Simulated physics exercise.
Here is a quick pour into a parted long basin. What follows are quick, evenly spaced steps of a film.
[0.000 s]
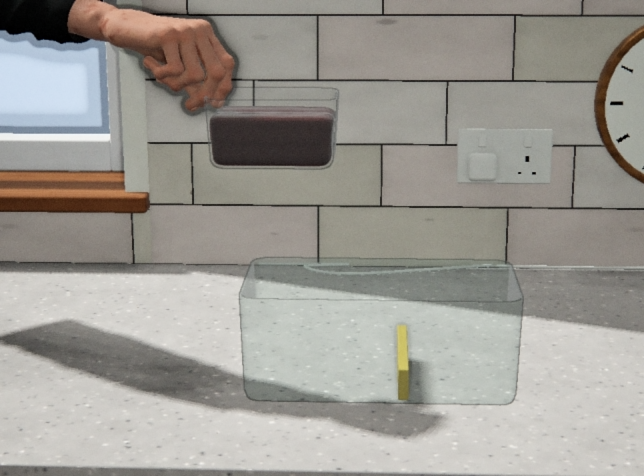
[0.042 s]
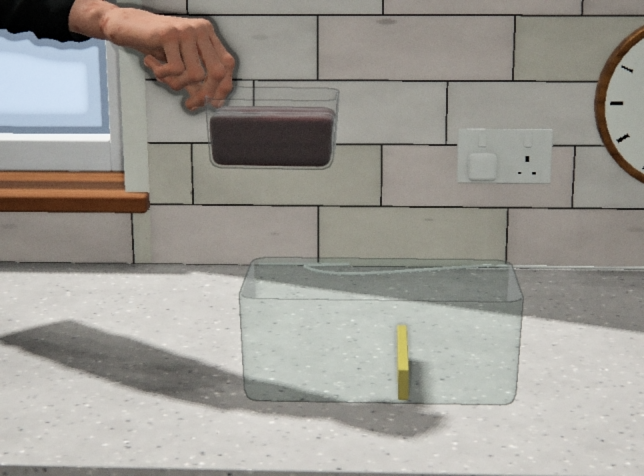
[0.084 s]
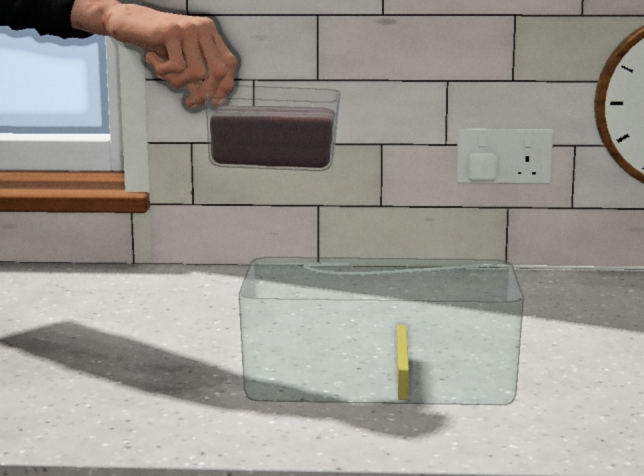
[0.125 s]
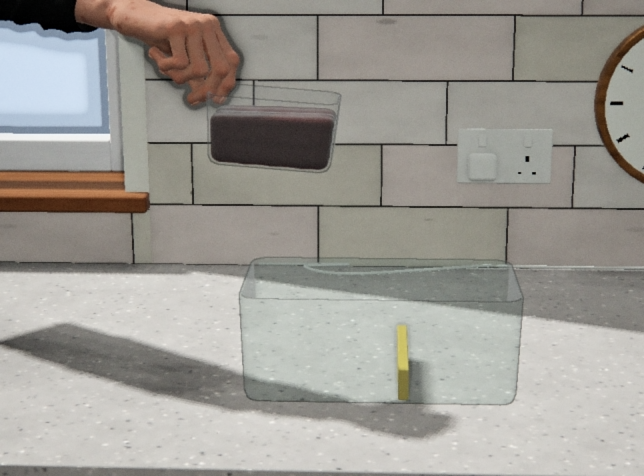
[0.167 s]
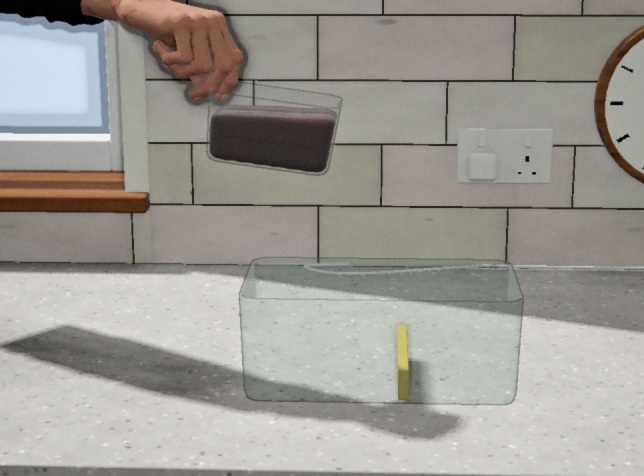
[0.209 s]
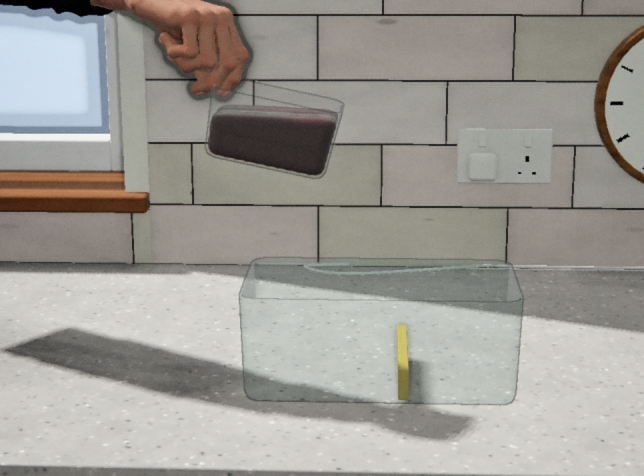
On a pale speckled kitchen worktop seen from the front, brick-like cream tiles cover the wall, with a window at left and a socket and round clock at right. A hand in a dark sleeve holds a small clear container of dark purplish contents above a long clear basin with a yellow upright divider. The hand shifts slightly right as the container gradually tilts rightward, its shadow moving slightly, while the basin and camera stay still.
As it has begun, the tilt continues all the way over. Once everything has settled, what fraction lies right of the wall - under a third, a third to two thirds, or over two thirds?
A third to two thirds lies right of the wall.
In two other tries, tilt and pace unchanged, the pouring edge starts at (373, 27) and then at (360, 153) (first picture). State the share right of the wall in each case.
It works out to around 70 % and then around 55 %.
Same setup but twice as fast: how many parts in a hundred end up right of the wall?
About 20 %.
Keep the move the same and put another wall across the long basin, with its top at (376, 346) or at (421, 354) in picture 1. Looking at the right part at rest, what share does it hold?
About 70 per cent, then about 25 per cent.
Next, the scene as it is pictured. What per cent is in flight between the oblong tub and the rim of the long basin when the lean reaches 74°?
Some 45 per cent, I'd say.
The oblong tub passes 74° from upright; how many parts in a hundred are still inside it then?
50 per cent or so.
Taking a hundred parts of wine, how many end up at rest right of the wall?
Near 50 %.
A moment on, the oblong tub is tipped part way and 49 per cent is still to pour, 5 is left of the wall and 4 right of it.
Next, the oblong tub is tipped right over and 7 per cent is still to pour, 35 is left of the wall and 49 right of it.
Then the oblong tub is tipped right over and 0 per cent is still to pour, 51 is left of the wall and 48 right of it.
Later the oblong tub is tipped right over and 0 per cent is still to pour, 50 is left of the wall and 49 right of it.
In the end 50 per cent lies left of the wall, 49 right of it and 1 outside.
